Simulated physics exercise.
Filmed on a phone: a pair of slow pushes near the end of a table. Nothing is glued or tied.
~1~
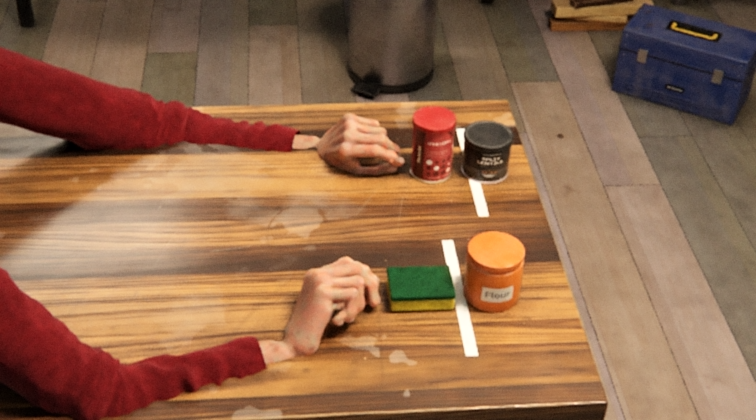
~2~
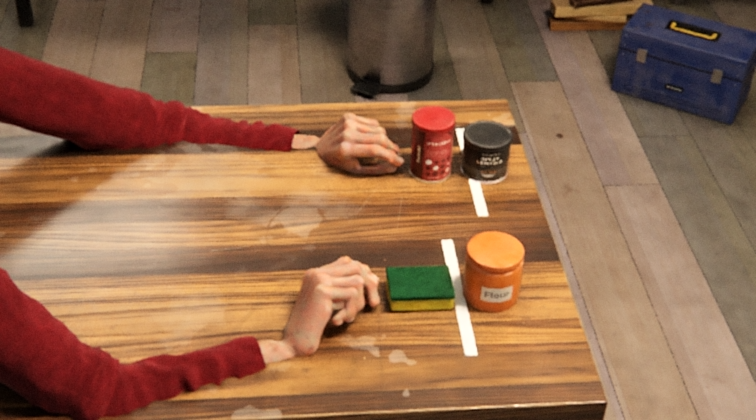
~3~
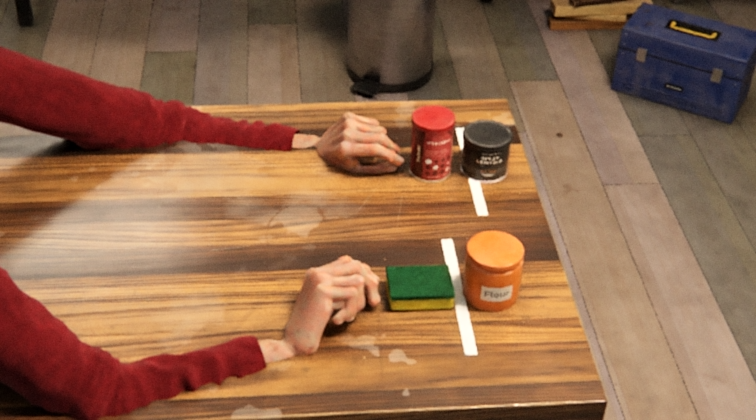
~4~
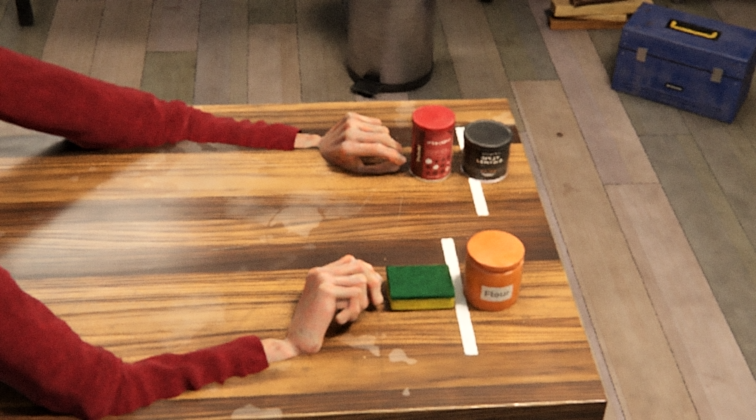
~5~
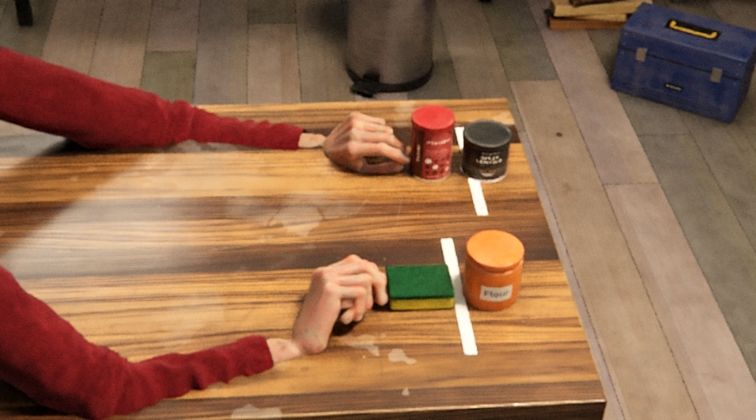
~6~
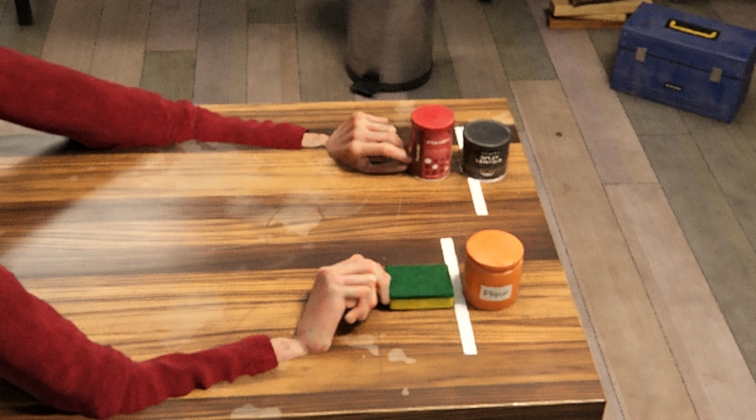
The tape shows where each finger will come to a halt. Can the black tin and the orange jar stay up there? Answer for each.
Here the black tin falls off the table; the orange jar remains on top.
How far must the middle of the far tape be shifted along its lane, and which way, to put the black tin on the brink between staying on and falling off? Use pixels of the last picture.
Roughly 12 pixels left.
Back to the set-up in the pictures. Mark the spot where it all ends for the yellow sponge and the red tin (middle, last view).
Near (496, 284) and (499, 142).
Then, 1.12 s past the last view, black tin leaning 8° off how it started near (543, 150); orange jar travelled about its own width near (555, 268).
Then, 1.38 s past the last view, black tin in the air near (572, 207); orange jar travelled about its own width near (558, 268).
Then, 1.64 s past the last view, black tin come down; orange jar travelled about its own width near (558, 268).
Finally, the black tin drops to the floor; the orange jar is still on the table, near (558, 268).
